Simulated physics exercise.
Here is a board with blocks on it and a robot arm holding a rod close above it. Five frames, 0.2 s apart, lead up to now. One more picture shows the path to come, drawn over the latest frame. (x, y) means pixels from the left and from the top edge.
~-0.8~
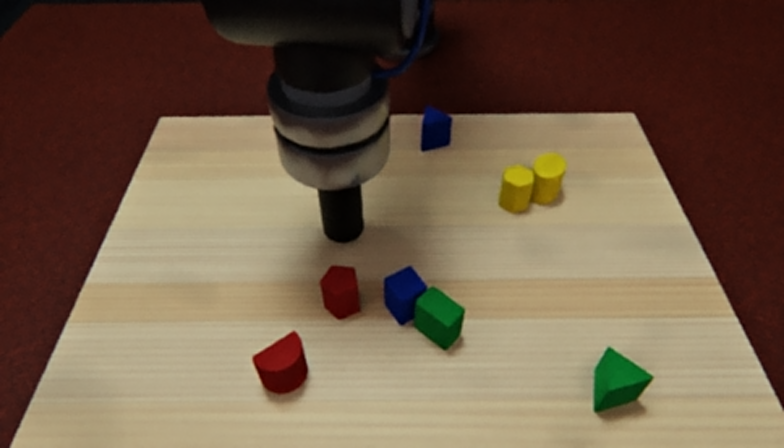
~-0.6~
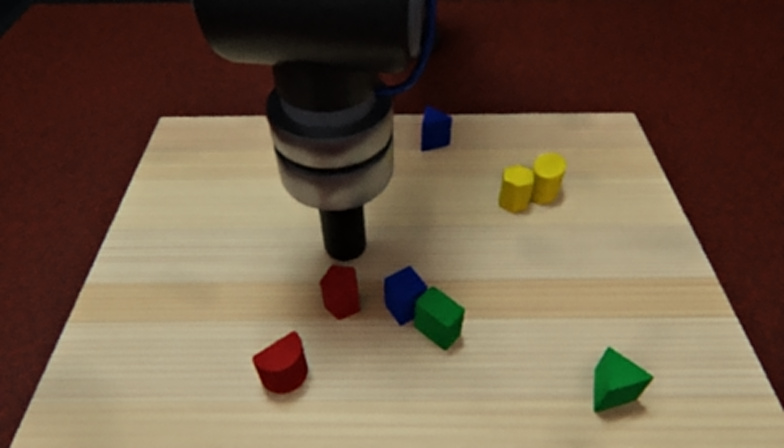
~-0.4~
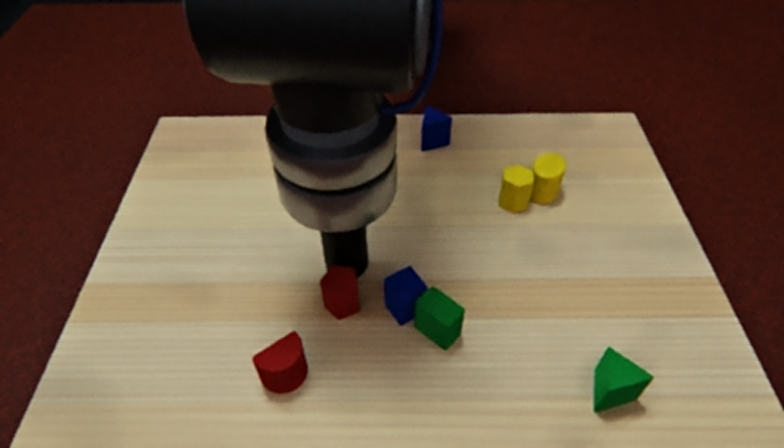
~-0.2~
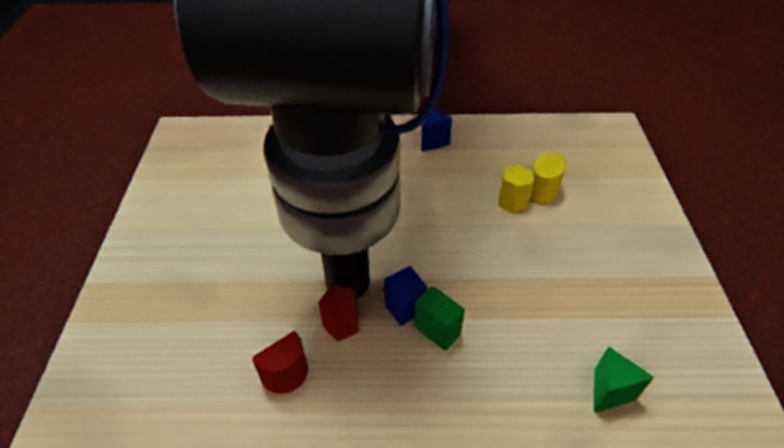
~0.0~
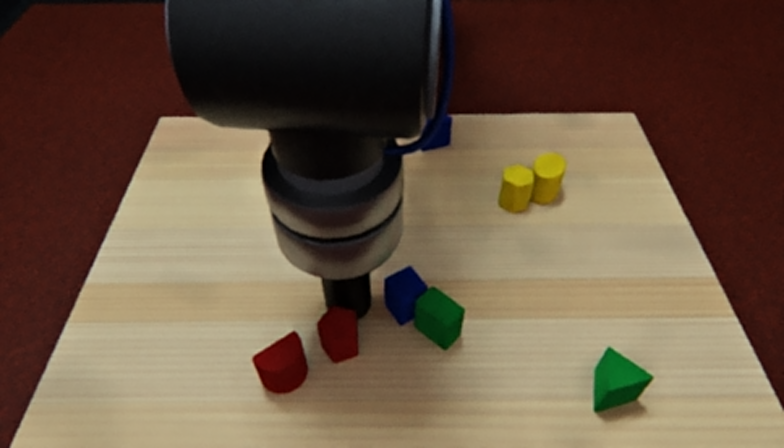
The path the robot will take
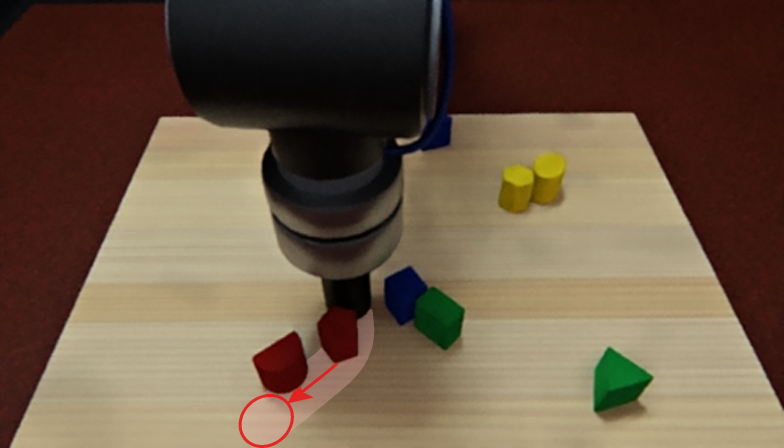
A robot arm with a black rod moved forward over a wooden board of colored blocks, reached the red five-sided block, and pushed it a short way toward the front, beside the rounded red block.
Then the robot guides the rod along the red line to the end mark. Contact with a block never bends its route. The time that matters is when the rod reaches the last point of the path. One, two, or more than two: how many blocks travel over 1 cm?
The answer is two blocks, counting only moves over 1 cm.
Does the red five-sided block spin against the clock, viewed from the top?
I believe so.
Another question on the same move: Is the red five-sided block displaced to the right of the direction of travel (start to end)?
I'd say no.
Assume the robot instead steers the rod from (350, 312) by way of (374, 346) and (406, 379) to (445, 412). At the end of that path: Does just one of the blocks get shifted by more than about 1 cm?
The answer is yes.
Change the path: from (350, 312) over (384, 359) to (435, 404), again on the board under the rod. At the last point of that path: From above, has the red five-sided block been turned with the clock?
In short: Yes.
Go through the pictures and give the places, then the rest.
In the first picture, tip of the rod at (344, 228), middles of tops, red D-shaped block at (280, 353), red five-sided block at (340, 279), blue square block at (406, 283).
In the second picture, rod at (345, 245), nothing pushed.
In the third picture, rod at (347, 264), nothing pushed.
In the fourth picture, rod at (348, 283), red five-sided block at (339, 300).
In the fifth picture, rod at (349, 303), red D-shaped block at (280, 353), red five-sided block at (338, 322), blue square block at (406, 283).
The line goes from (350, 312) over (345, 353) and (309, 386) to (266, 420).
What follows on the original path. One third of the way, rod at (343, 344); red five-sided block at (332, 369).
Two thirds of the way, rod at (307, 378); red D-shaped block at (254, 363), turned 15° clockwise; red five-sided block at (316, 405), turned 45° anticlockwise.
At the end, rod at (263, 412); red D-shaped block at (226, 368), turned 40° clockwise; red five-sided block at (315, 409), turned 55° anticlockwise; blue square block unmoved.
